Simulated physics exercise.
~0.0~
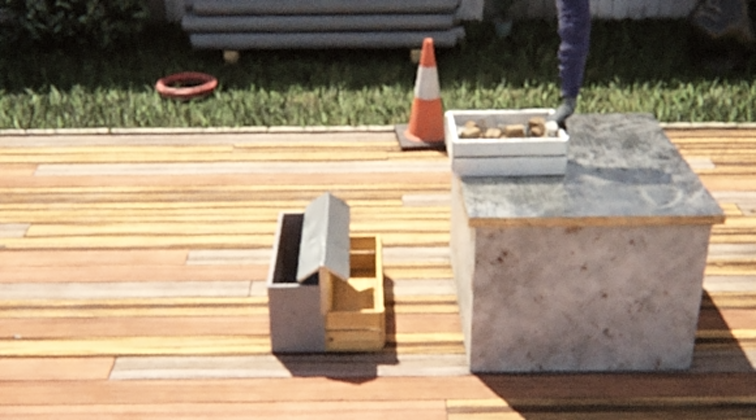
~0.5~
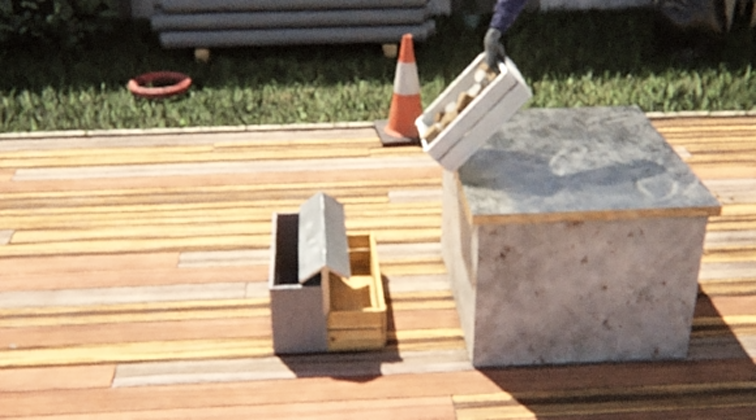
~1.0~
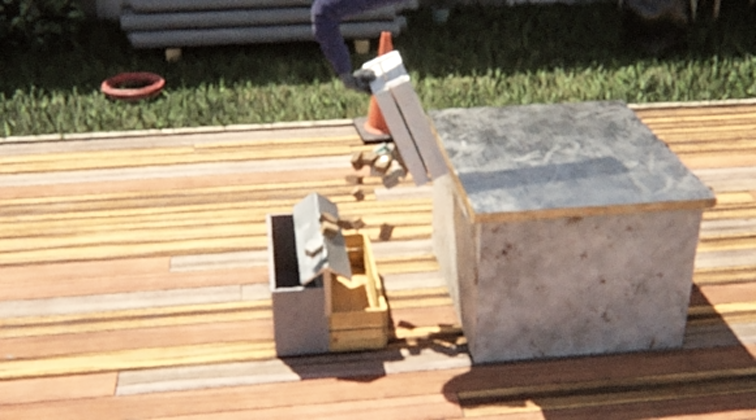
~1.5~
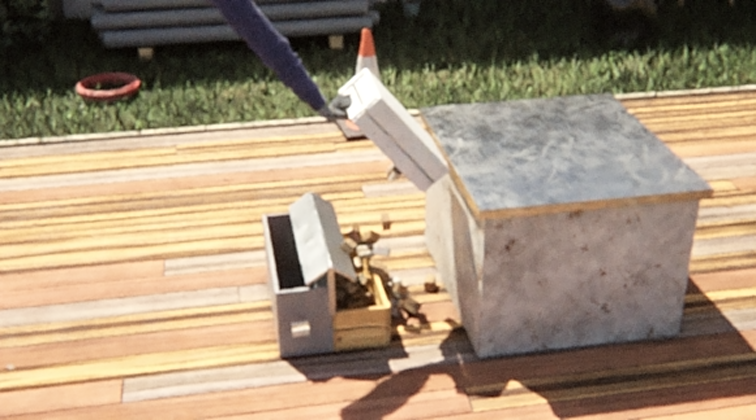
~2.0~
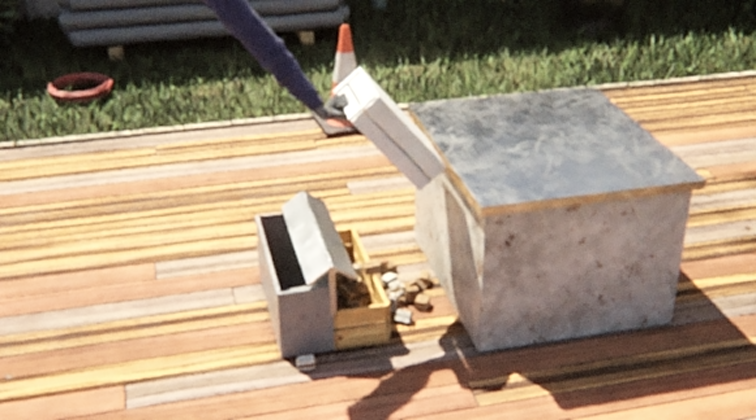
A gloved hand tipping a white tote off a bench, spilling small brown chunks into a wooden tub and onto the decking.
